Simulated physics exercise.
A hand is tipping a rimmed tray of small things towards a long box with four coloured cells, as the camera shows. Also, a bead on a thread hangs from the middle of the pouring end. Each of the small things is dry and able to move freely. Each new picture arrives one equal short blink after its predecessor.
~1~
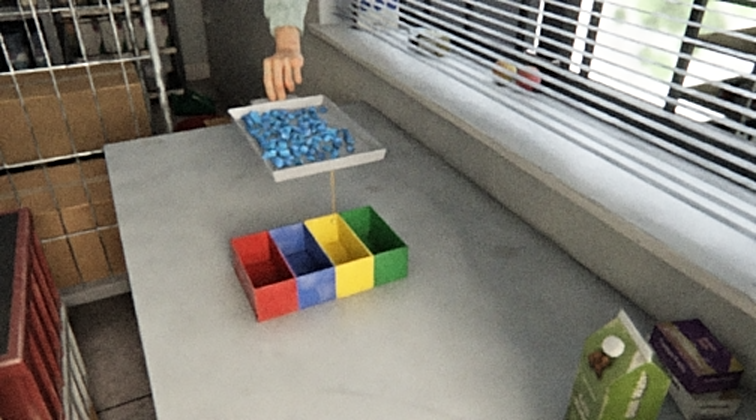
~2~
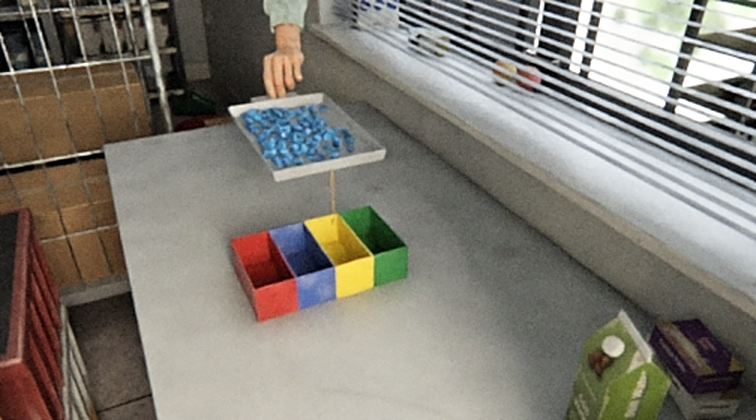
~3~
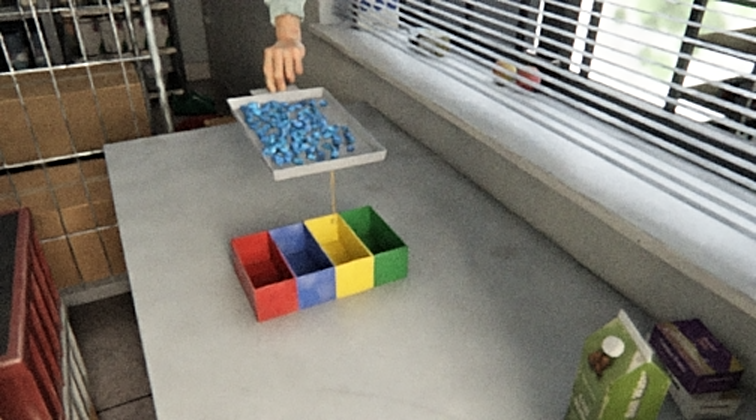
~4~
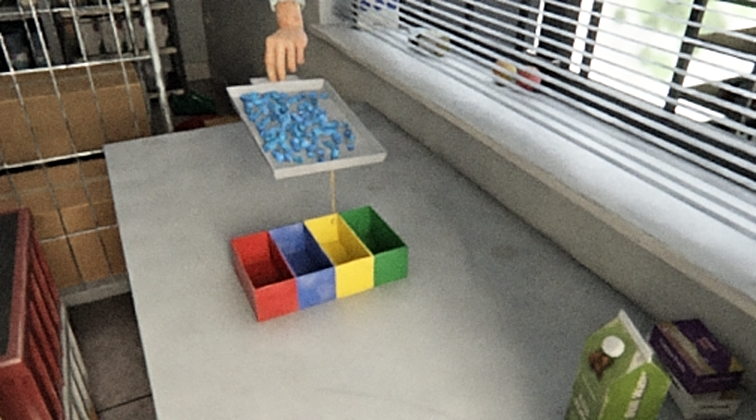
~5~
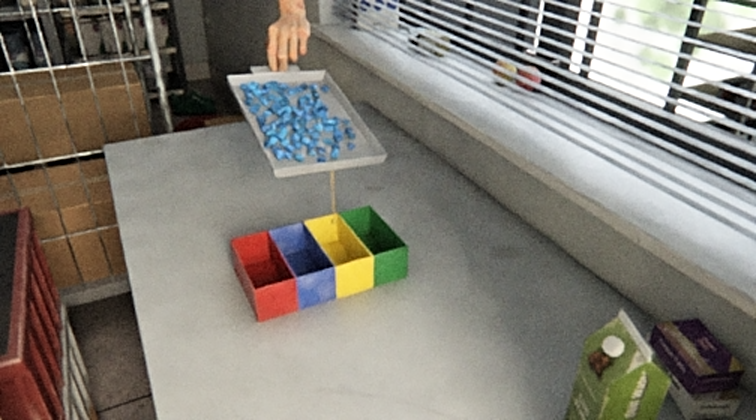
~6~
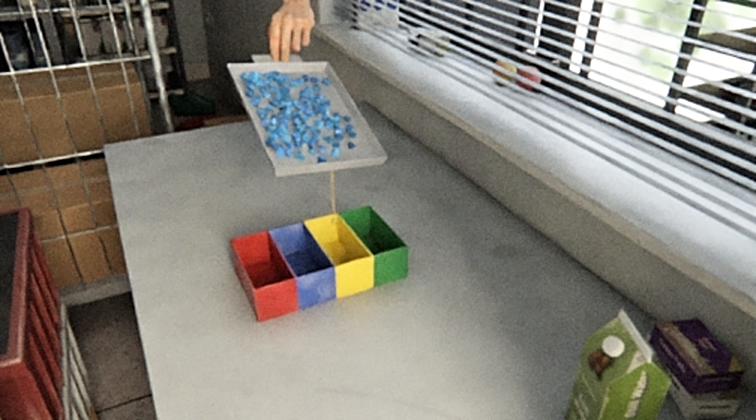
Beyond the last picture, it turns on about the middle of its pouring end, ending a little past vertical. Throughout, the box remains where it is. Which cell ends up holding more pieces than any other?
The green cell ends up holding the most.
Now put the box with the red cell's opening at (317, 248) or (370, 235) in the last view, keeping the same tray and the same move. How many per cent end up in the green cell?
Trial 1 around 10 percent, trial 2 around 0 percent.
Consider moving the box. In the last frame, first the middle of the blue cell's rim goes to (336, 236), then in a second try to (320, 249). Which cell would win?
The first time it is yellow, and the second time it is green.
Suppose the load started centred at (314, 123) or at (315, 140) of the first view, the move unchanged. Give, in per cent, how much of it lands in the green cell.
You'd get near 50 percent first and near 50 percent after that.
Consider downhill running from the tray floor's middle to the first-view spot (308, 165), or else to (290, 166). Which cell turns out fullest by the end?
Try 1 - the blue one. Try 2 - the cell in blue.
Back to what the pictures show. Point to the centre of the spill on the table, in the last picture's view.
Those pieces end up centred close to (436, 259).
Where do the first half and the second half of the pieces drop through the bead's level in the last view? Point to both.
First around (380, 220), afterwards around (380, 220).
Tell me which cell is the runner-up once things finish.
Next after the leader comes that yellow cell.
Soon after the last picture, tray tipped steeply; nearly all on the tray; a small part falling or outside the box.
A little later, tray tipped past a quarter turn; a small part on the tray; about a third in the green cell; a small part in the yellow cell; about a third falling or outside the box.
Later still, tray tipped past a quarter turn; about half in the green cell; a small part in the yellow cell; about a quarter falling or outside the box.
At rest, tray tipped past a quarter turn; about half in the green cell; a small part in the yellow cell; none in the red cell; none in the blue cell; about a quarter outside the box.
